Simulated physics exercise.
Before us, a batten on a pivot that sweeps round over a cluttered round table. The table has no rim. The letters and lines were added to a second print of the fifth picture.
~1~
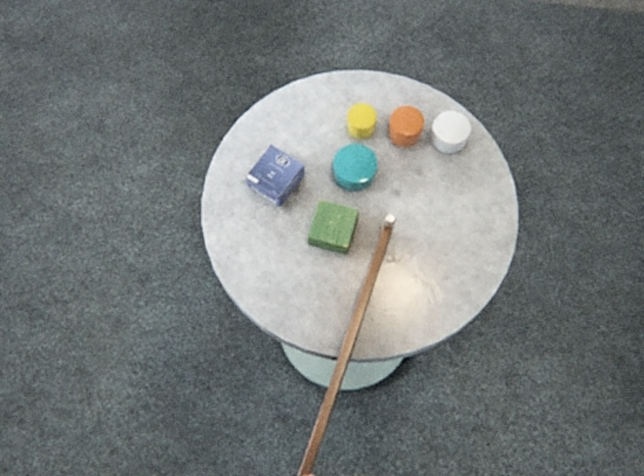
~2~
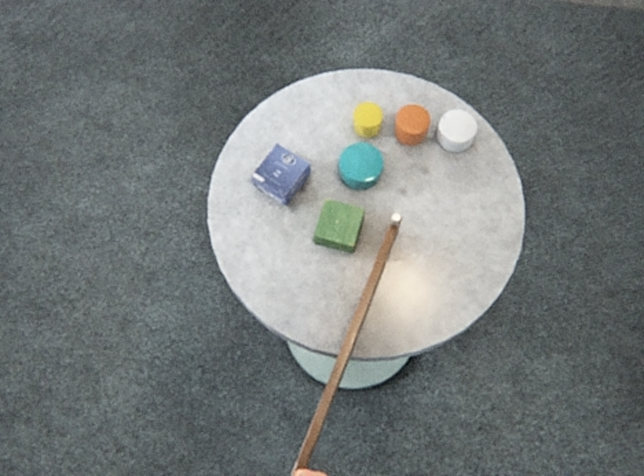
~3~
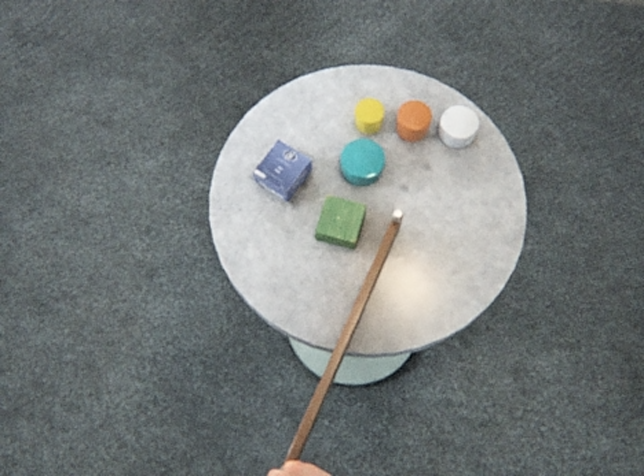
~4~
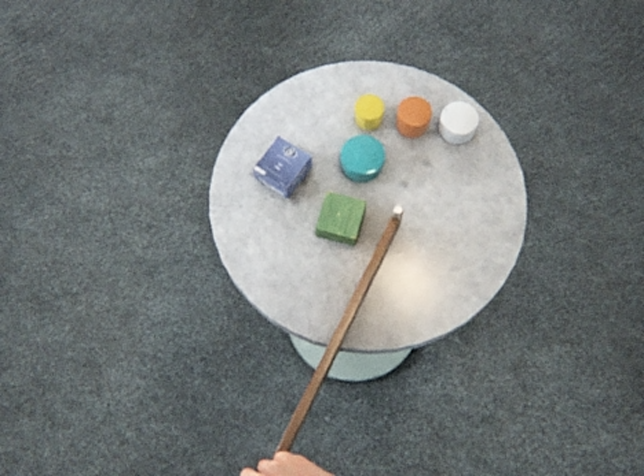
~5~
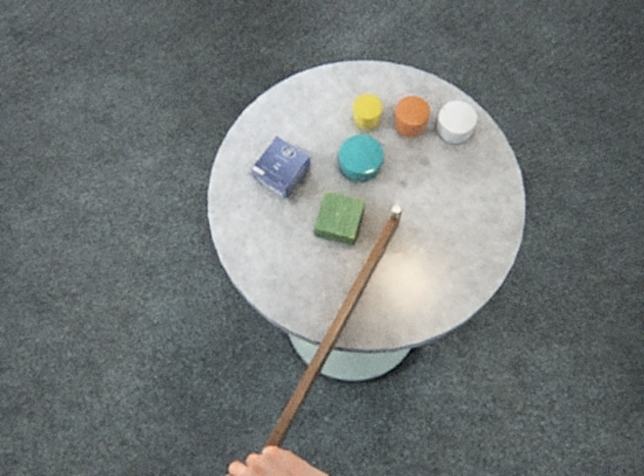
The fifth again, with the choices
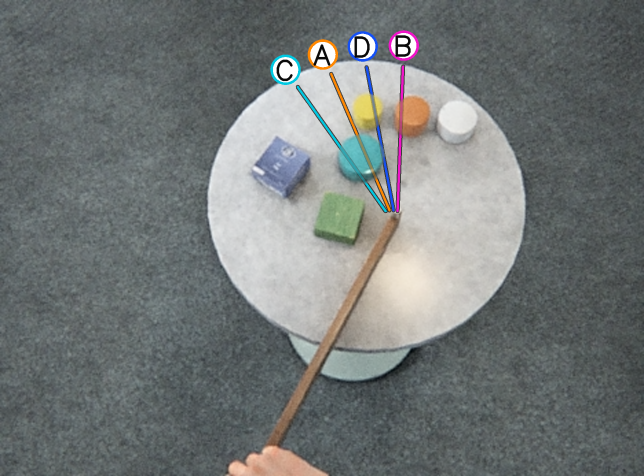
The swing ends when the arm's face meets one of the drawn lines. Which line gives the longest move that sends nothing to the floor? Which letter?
D.
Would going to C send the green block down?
No.
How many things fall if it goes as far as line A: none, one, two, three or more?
The count is none.
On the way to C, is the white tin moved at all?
By then, no.
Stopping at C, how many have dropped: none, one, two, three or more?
In all, none.
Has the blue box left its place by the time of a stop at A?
Yes.
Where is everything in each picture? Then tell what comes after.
The first picture shows arm (356, 322); blue box (275, 176); turquoise pot (355, 168).
The second picture shows arm (358, 320); yellow pot (368, 120).
The third picture shows arm (355, 314); orange pot (413, 121).
The fourth picture shows arm (352, 309); turquoise pot (363, 159).
The fifth picture shows arm (346, 306); yellow pot (367, 112); white tin (457, 123); orange pot (412, 117).
On the marked copy, A at (359, 139); B at (400, 136); C at (340, 147); D at (380, 136).
Following D. Soon after the start, arm (290, 233); green block (333, 205); white tin (457, 123).
Later, arm (315, 154); yellow pot (369, 105); blue box (312, 129).
In the end, arm (378, 124); orange pot (459, 92); yellow pot (429, 85); nothing has fallen.
As for the rest, A is safe but short; B drops the yellow pot and orange pot; C is safe but short.
